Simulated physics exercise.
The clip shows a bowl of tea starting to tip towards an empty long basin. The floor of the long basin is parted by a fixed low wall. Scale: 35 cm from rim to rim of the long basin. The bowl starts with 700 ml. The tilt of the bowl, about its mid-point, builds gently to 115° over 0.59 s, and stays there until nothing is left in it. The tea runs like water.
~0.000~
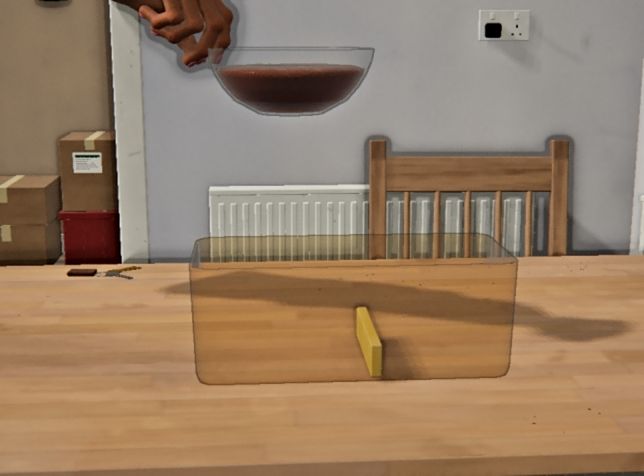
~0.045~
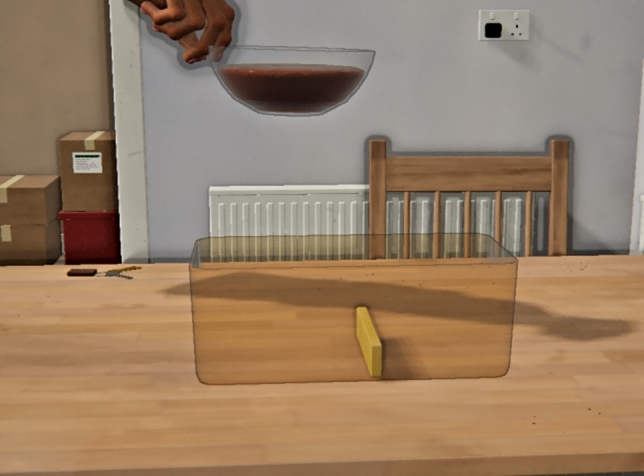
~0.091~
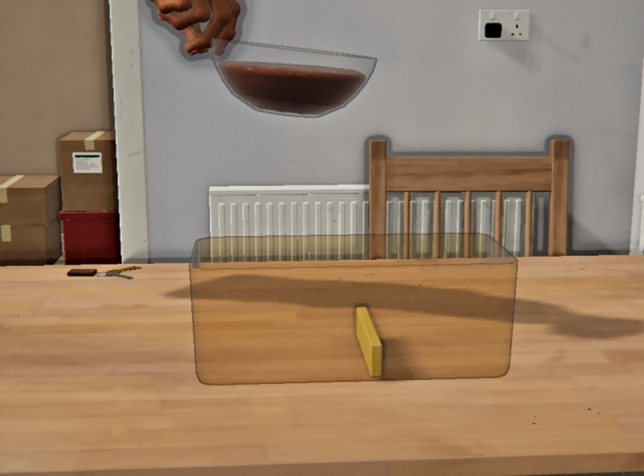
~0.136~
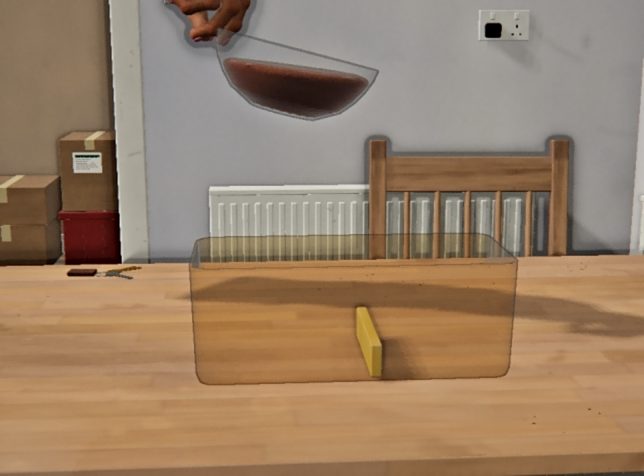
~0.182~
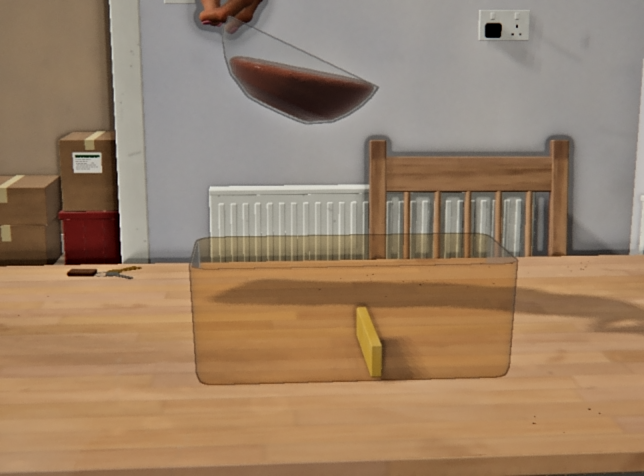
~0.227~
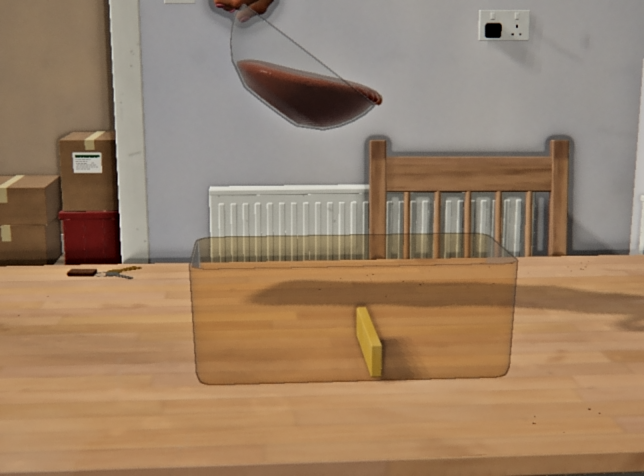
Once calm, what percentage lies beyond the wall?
Roughly 63 per cent is past the wall.
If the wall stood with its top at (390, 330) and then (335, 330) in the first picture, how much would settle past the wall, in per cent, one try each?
First 55, then 70 per cent.
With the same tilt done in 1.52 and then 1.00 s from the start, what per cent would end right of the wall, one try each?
First 90, then 80 per cent.
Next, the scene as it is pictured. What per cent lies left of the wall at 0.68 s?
About 16 per cent.
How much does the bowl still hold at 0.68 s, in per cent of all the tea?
Near 0 in a hundred.
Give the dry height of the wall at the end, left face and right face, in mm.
Some 30 mm on the left and 16 mm on the right.
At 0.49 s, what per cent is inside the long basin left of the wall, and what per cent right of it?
Some 0 per cent left and 56 right.
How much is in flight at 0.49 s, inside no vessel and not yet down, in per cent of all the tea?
Near 42 in a hundred.
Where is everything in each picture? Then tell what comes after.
In the first picture, it leans 0°; its right rim is at (373, 50); the tea meets the walls at (215, 68) and (365, 68); the long basin's rim runs from (194, 254) to (503, 249); the wall's top is at (369, 327).
In the second picture, it leans 2°; its right rim is at (374, 53); the tea meets the walls at (216, 67) and (365, 69).
In the third picture, it leans 7°; its right rim is at (375, 60); the tea meets the walls at (218, 63) and (366, 73).
In the fourth picture, it leans 14°; its right rim is at (377, 72); the tea meets the walls at (221, 59) and (369, 78).
In the fifth picture, it leans 25°; its right rim is at (376, 88); the tea meets the walls at (228, 59) and (374, 84).
In the sixth picture, it leans 37°; its right rim is at (372, 106); the tea meets the walls at (236, 62) and (356, 86); 5 per cent is over the edge.
Then, 0.49 s in, the tilt is 106° and 1 per cent is still to pour, 0 is left of the wall and 57 right of it.
Then, 0.68 s in, the tilt is 115° and 0 per cent is still to pour, 15 is left of the wall and 65 right of it.
Then, 0.87 s in, the tilt is 115° and 0 per cent is still to pour, 26 is left of the wall and 68 right of it.
Then, 1.09 s in, the tilt is 115° and 0 per cent is still to pour, 30 is left of the wall and 64 right of it.
Finally, 31 per cent lies left of the wall, 63 right of it and 5 outside.
